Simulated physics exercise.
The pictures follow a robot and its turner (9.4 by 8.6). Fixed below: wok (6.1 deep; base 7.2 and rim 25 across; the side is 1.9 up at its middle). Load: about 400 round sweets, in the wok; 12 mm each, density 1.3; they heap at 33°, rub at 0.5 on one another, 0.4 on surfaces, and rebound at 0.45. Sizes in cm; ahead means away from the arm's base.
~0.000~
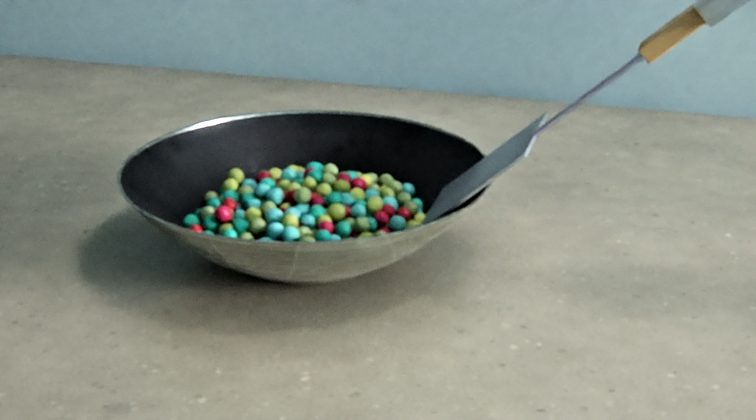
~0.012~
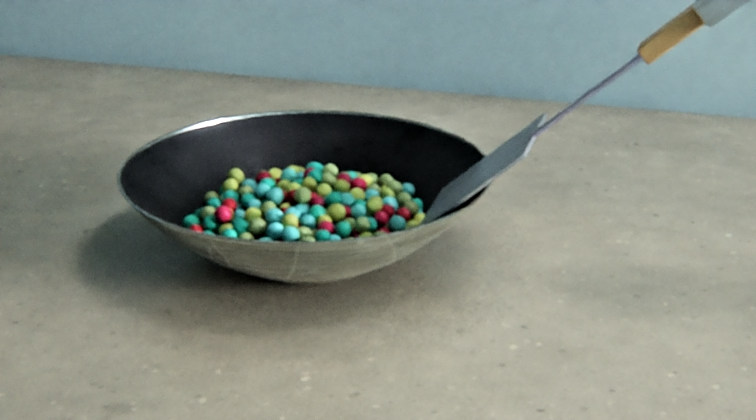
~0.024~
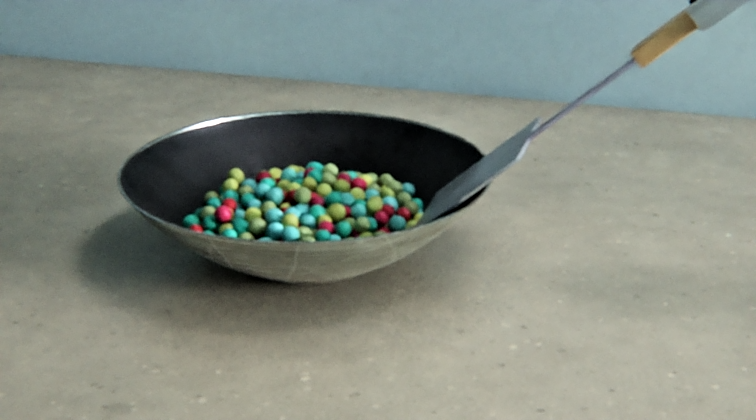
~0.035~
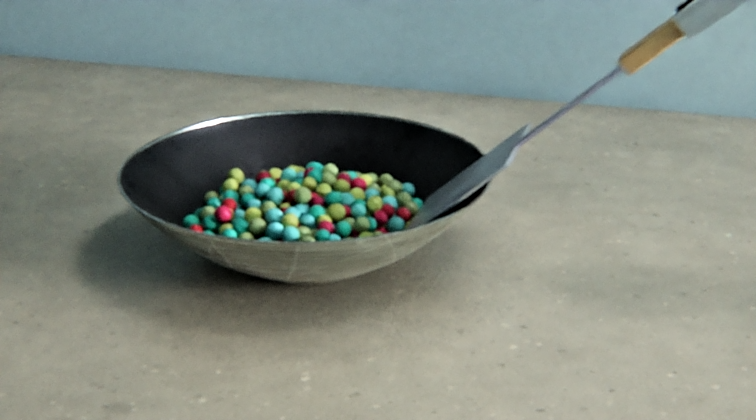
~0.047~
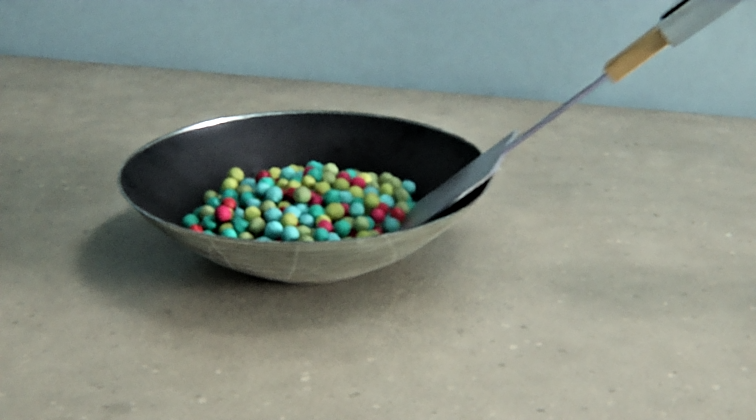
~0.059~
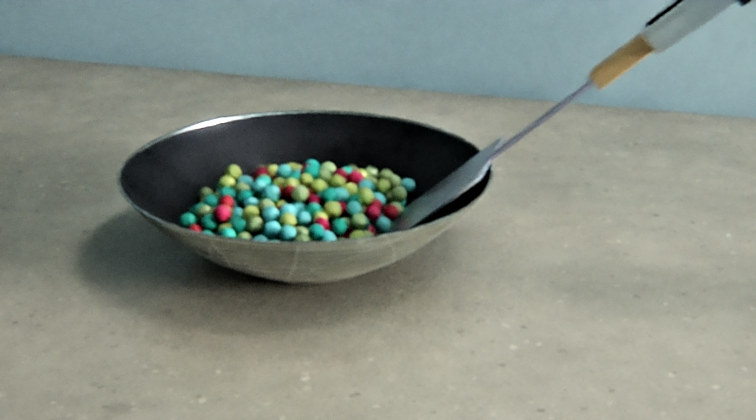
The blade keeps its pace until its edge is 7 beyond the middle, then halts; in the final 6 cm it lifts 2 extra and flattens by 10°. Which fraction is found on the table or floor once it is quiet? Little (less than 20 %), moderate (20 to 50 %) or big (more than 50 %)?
A moderate share, 20 to 50 %, ends on the table or floor.
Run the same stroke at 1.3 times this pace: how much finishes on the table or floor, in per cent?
Some 45 per cent.
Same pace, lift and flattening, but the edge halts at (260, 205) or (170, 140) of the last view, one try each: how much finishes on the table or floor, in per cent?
Some 0 and 55 per cent.
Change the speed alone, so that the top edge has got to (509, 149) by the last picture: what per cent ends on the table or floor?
About 10 per cent.
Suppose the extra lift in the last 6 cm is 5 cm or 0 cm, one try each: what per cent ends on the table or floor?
About 30 and 25 per cent.
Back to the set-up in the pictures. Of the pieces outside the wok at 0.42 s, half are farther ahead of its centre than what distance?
About 16 cm.
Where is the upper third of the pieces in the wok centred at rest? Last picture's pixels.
Near (191, 169).
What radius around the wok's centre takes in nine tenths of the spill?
Roughly 30 cm.
After 0.12 s, sloping 42°, highest piece 6 above the table; 400 in the wok.
After 0.18 s, sloping 38°, highest piece 7 above the table; 400 in the wok.
After 0.42 s, sloping 32°, highest piece 8 above the table; 284 in the wok, 102 on the table or floor, 14 on the blade or in flight.
After 1.47 s, sloping 32°, highest piece 7 above the table; 282 in the wok, 118 on the table or floor.
In the end, 282 in the wok, 118 on the table or floor. That is 30 % on the table or floor.
